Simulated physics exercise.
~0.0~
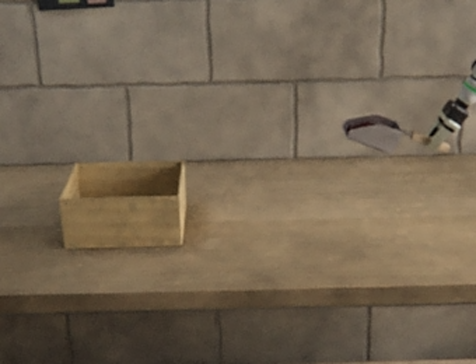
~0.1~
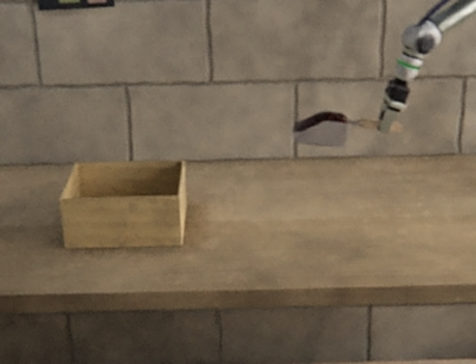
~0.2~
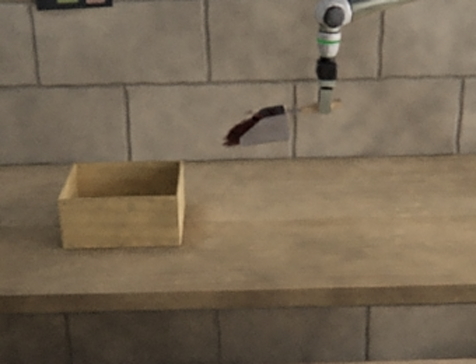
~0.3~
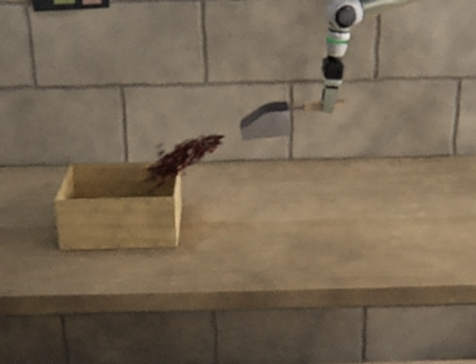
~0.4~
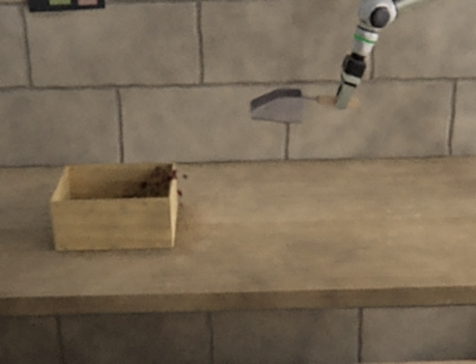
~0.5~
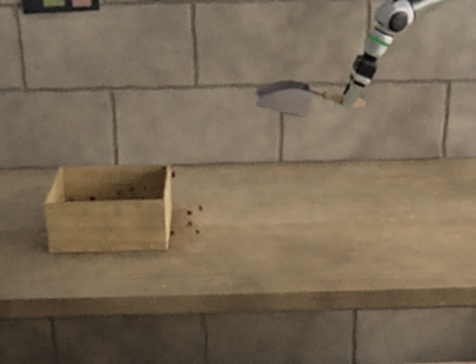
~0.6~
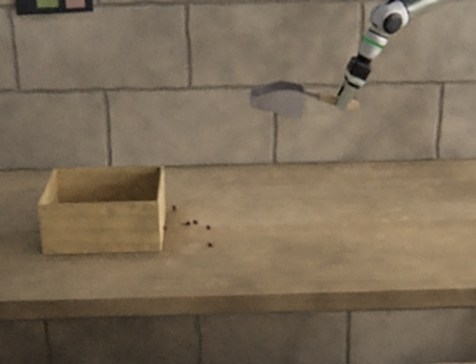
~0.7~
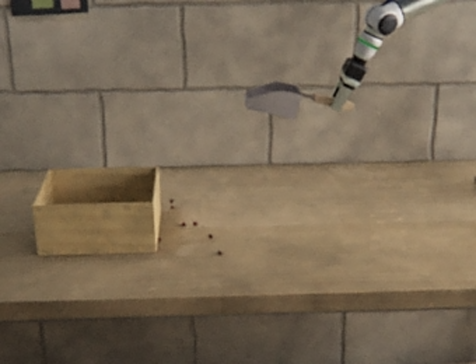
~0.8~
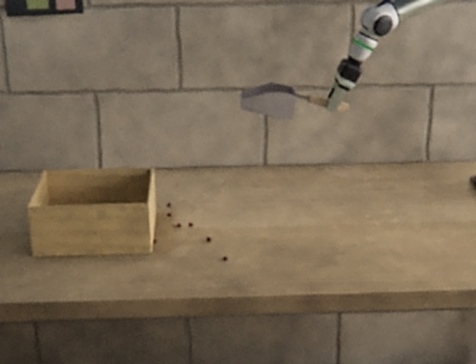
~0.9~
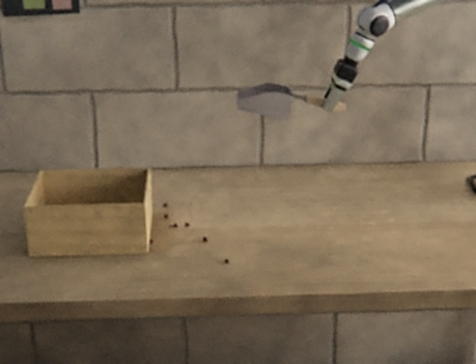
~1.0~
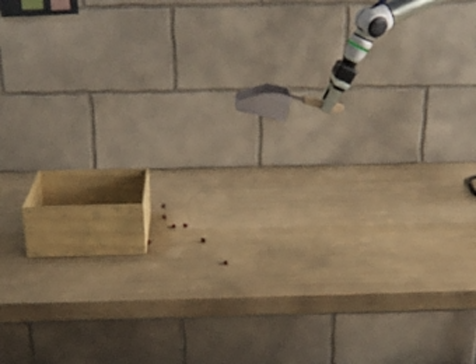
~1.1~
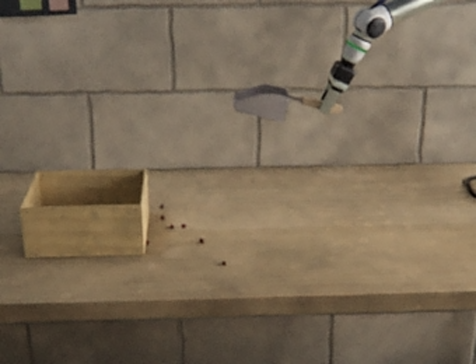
A robot arm in white, black and green holds a grey scoop of dark reddish beans above a wooden table, seen from the front and slightly above, with a grey block wall behind. An open wooden box sits at the left. The scoop sweeps left, tipping forward, and the beans fly off its front in a clump towards the box. The scoop then draws back a little to the right and tilts up as most of the beans drop inside. A few miss and scatter beside the box, where they lie while the arm holds still.
